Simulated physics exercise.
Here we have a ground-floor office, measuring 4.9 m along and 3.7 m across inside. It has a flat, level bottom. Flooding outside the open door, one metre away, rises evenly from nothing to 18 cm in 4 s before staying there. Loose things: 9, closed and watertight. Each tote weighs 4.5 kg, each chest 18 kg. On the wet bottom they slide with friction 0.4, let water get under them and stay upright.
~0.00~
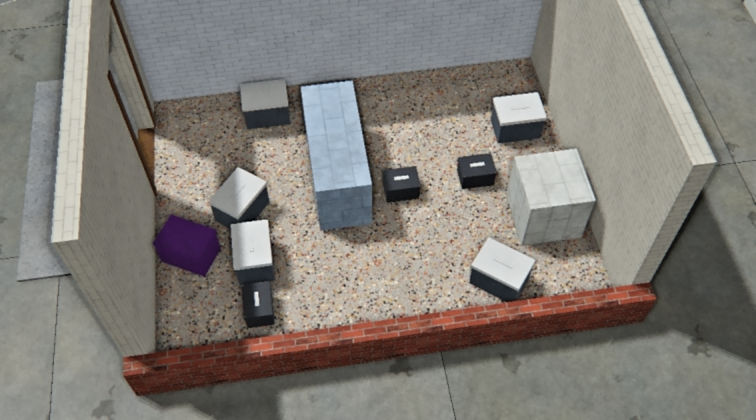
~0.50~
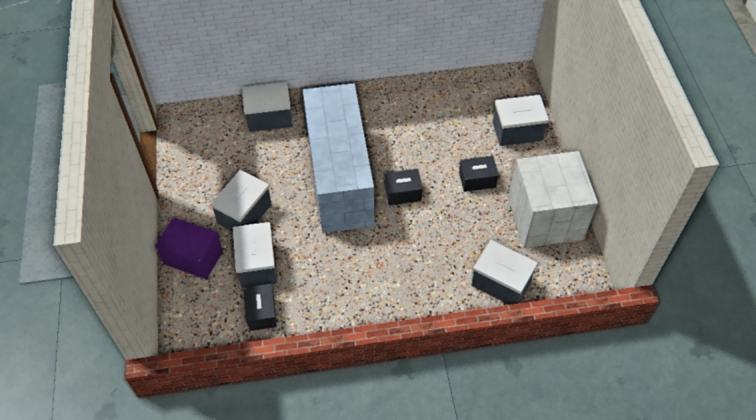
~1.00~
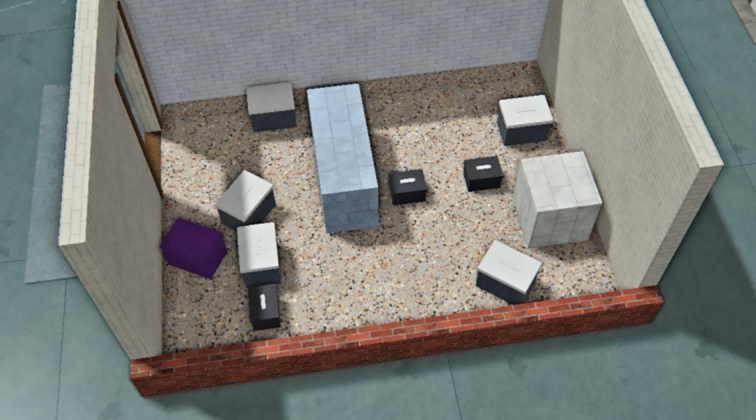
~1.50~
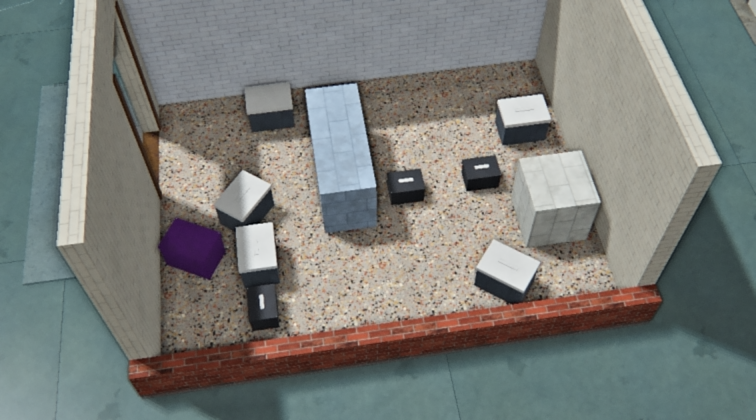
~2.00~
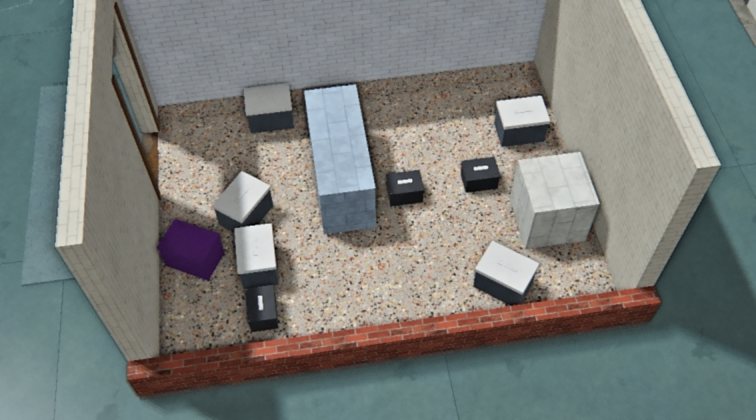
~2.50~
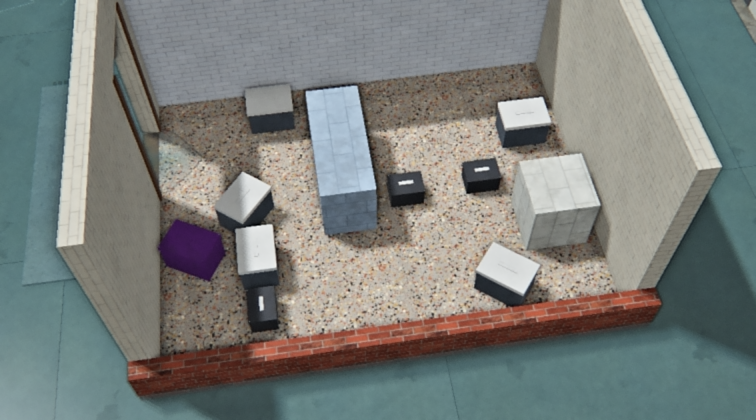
To begin with, an open-topped room holds a purple chest, a long pale-blue block and several grey, white and black boxes on a speckled floor, with dry grey paving outside. Then the ground outside turns blue-green as water covers it, while everything inside stays in place and the view shifts slightly.
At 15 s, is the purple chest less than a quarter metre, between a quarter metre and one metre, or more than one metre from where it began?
Stays close by.
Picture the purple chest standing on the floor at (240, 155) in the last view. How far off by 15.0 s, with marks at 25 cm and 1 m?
What happens is it gets pushed a long way.
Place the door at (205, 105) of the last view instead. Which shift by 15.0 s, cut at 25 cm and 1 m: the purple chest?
In that case the purple chest goes a long way.
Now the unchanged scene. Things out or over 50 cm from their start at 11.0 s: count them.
By then the count is 1.
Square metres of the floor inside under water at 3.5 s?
Near 2.0 m2 in all.
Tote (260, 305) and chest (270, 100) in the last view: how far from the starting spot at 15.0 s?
10 cm, 250 cm.
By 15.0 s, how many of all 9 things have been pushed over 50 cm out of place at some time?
I make it 3.
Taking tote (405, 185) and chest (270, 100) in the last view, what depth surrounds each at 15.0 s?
9 and 7 cm.
After 3.5 s the purple chest is near (189, 241), 0.0 m from its start, aground; 0 afloat.
After 6.8 s the purple chest is near (189, 241), 0.0 m from its start, aground; 0 afloat.
After 11.0 s the purple chest is near (189, 241), 0.0 m from its start, aground; 3 afloat.
After 15.0 s the purple chest is near (190, 239), 0.0 m from its start, aground; 4 afloat.
